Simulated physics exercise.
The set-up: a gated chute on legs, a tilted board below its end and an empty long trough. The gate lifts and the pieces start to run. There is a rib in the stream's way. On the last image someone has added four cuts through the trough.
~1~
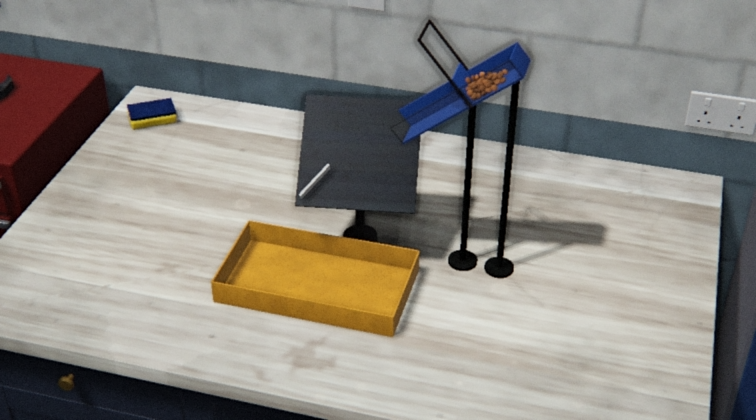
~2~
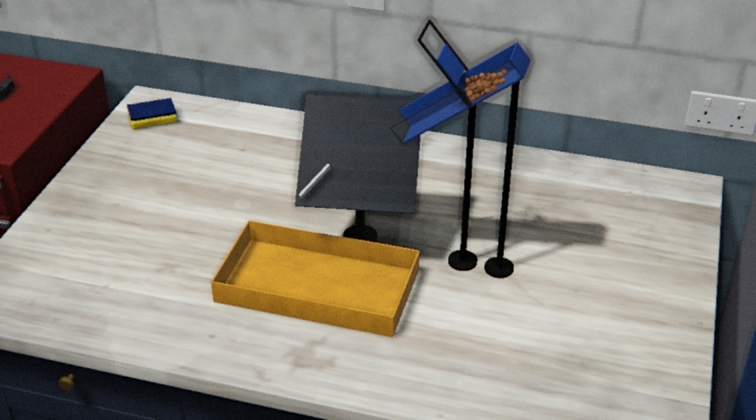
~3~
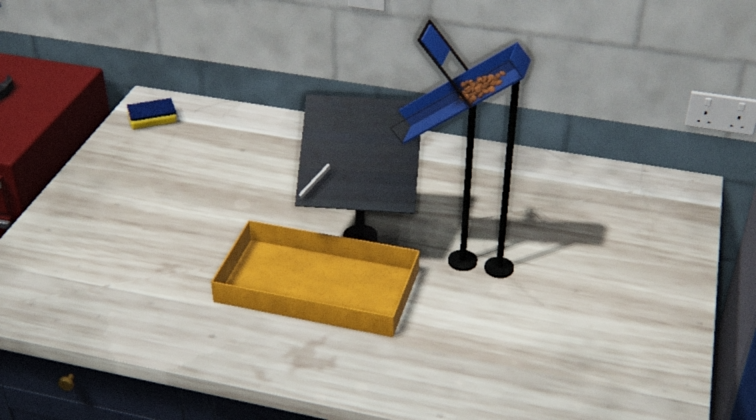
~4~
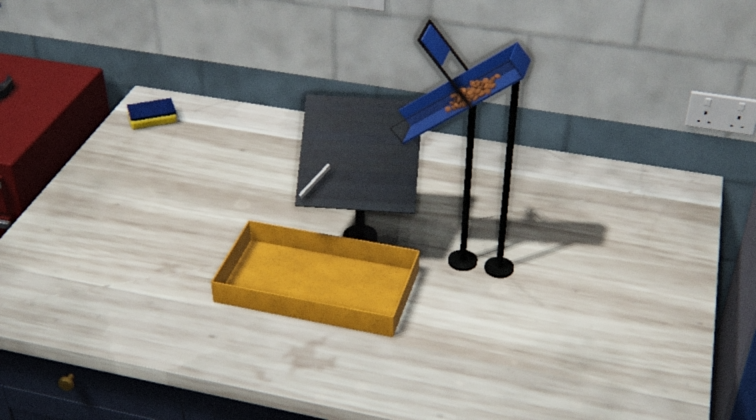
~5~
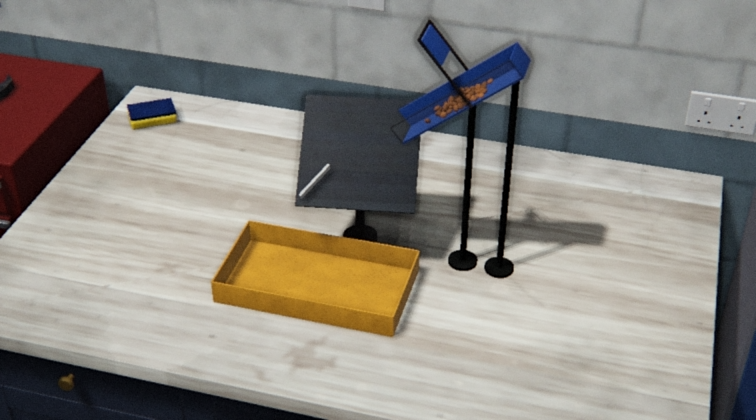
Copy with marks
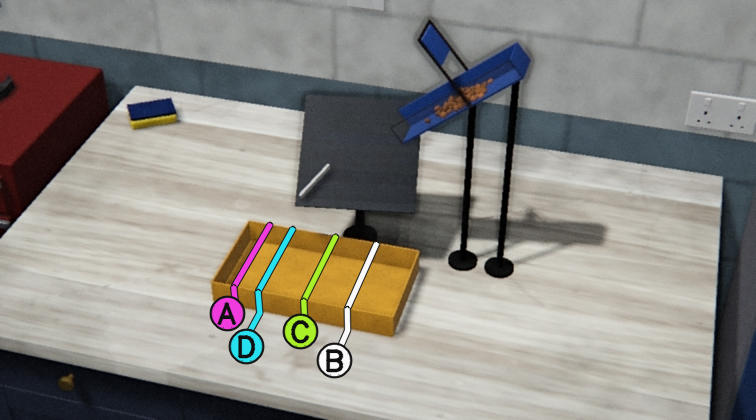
A blue chute on two thin black legs holds a small heap of orange-brown pieces above a pale wood-grain worktop, seen from above at an angle by a still camera. Left of it stand a tilted dark board with a light rib and, in front, an empty yellow trough, with a red box and sponge farther left. The gate's blue panel rises in its black frame, and the pieces slide down leftward, spreading along the chute.
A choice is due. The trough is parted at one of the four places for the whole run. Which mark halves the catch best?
Best: C.
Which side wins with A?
More lands on the right.
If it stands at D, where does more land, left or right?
Right.
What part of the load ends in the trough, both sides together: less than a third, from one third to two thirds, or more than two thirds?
More than two thirds.
On the marked copy, line A crosses the front rim at (234, 286); line B crosses the front rim at (347, 308); line C crosses the front rim at (304, 300); line D crosses the front rim at (258, 291).
If A is chosen, of what is caught, none on the left of the divider, all on the right.
If B is chosen, of what is caught, nearly all on the left of the divider, a small part on the right.
If C is chosen, of what is caught, about half on the left of the divider, about half on the right.
If D is chosen, of what is caught, a stray few on the left of the divider, nearly all on the right.
